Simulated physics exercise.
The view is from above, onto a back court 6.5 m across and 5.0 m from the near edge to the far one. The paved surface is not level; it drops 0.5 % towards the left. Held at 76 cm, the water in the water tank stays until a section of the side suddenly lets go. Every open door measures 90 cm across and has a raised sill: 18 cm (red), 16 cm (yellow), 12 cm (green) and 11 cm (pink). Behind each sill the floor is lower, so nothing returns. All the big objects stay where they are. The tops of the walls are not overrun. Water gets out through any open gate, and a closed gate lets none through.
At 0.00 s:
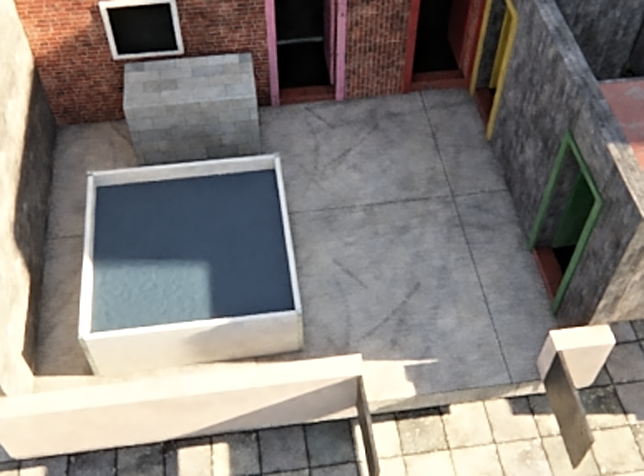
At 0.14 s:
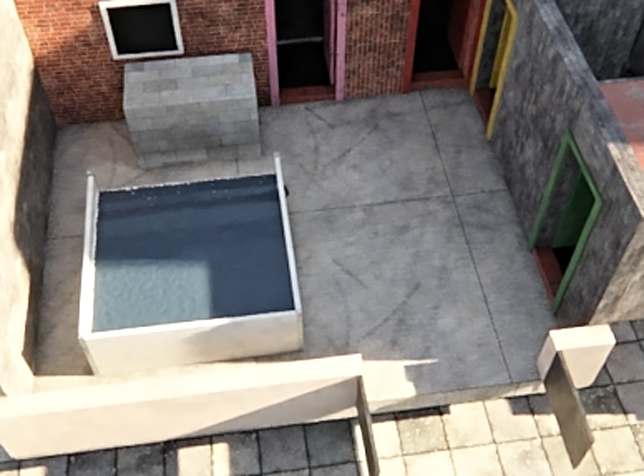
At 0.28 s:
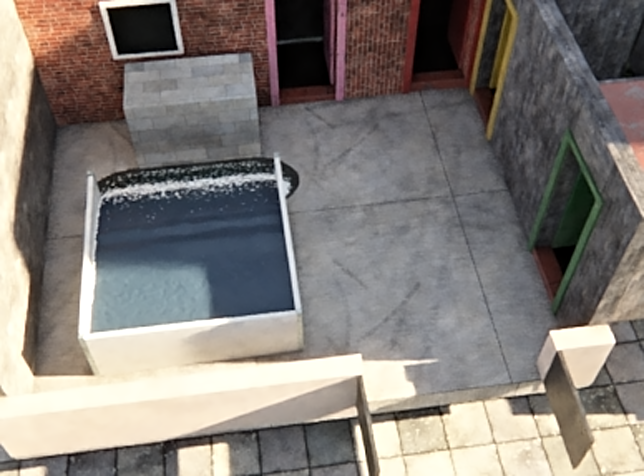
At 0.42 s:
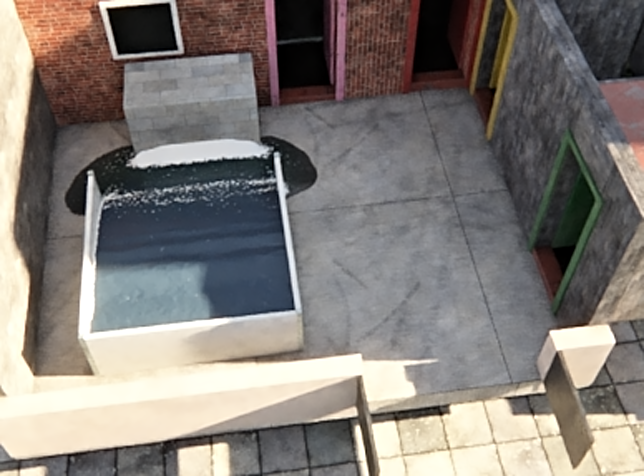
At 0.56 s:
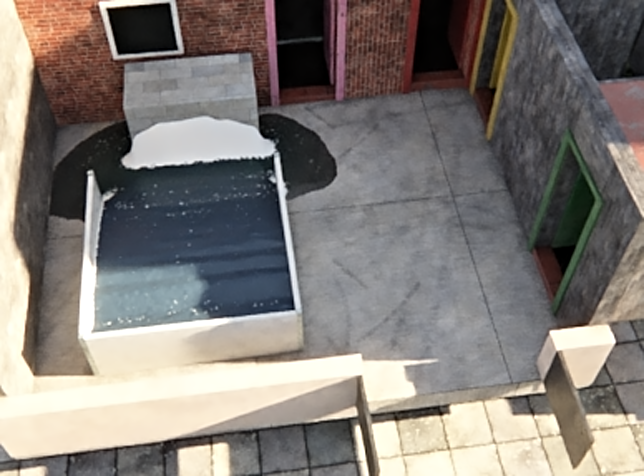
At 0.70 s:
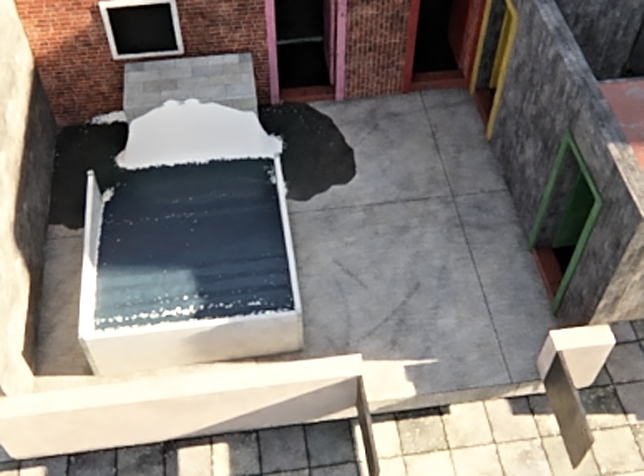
The footage shows a paved court from above, where dark water in a raised white-walled tank pours out over its far side, foams white against a grey block, and spreads across the floor to both left and right.
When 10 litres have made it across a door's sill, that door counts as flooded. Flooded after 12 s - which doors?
My prediction: At the red door the inflow will break the limit, at the yellow door the inflow will break the limit, at the green door the inflow will remain within the limit, at the pink door the inflow will break the limit.
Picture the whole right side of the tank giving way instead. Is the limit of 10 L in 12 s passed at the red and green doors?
The red door comes out more than that and the green door more than that.
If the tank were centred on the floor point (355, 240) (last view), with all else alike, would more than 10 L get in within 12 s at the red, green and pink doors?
Checking each door against the limit: Red tops it, green does not exceed it, pink tops it.
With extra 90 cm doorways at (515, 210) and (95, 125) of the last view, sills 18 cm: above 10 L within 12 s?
Taking them in order, the first is fine and the second too much.
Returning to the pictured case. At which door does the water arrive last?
The green door.
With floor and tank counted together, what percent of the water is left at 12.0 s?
About 72 percent of the water remains.
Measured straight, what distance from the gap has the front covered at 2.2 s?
I'd put it close to 4.8 m.
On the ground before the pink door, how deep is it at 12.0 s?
The depth there is around 10.0 cm.
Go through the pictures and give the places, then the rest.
The first frame shows still water, 76 cm deep, in the water tank at (189, 242).
In the second frame, water pours out on the water tank's far side and has run 1.3 m, to a hidden place; typically 6 cm deep outside, 76 cm at the water tank's back.
In the third frame, water pours out on the water tank's far side and has run 1.5 m, to (290, 175); typically 13 cm deep outside, 76 cm at the water tank's back.
In the fourth frame, water pours out on the water tank's far side and has run 1.8 m, to (300, 156); typically 18 cm deep outside, 76 cm at the water tank's back.
In the fifth frame, the front is at (313, 137), 2.2 m from the gap on the water tank's far side; 4.3 m2 of floor is under water; 73 cm left at the back of the water tank.
In the sixth frame, the front is at (299, 103), 2.6 m from the gap on the water tank's far side; 5.3 m2 of floor is under water; 64 cm left at the back of the water tank.
After 1.4 s water covers 30 % of the floor and is deepest (58 cm) near (191, 170); red door not reached, yellow door not reached, green door not reached, pink door 11 cm at the sill, 19 L in.
After 2.2 s water covers 55 % of the floor and is deepest (53 cm) near (57, 140); red door 16 cm at the sill, 0 L in, yellow door 25 cm at the sill, 8 L in, green door not reached, pink door 13 cm at the sill, 52 L in.
After 3.5 s water covers 65 % of the floor and is deepest (34 cm) near (129, 133); red door 25 cm at the sill, 20 L in, yellow door 27 cm at the sill, 117 L in, green door 5 cm at the sill, 0 L in, pink door 7 cm at the sill, 81 L in.
After 7.0 s water covers 95 % of the floor and is deepest (23 cm) near (56, 149); red door 17 cm at the sill, 51 L in, yellow door 17 cm at the sill, 213 L in, green door 6 cm at the sill, 0 L in, pink door 9 cm at the sill, 84 L in.
After 12.0 s water covers 95 % of the floor and is deepest (16 cm) near (171, 408); red door 11 cm at the sill, 52 L in, yellow door 11 cm at the sill, 215 L in, green door 8 cm at the sill, 2 L in, pink door 10 cm at the sill, 87 L in.
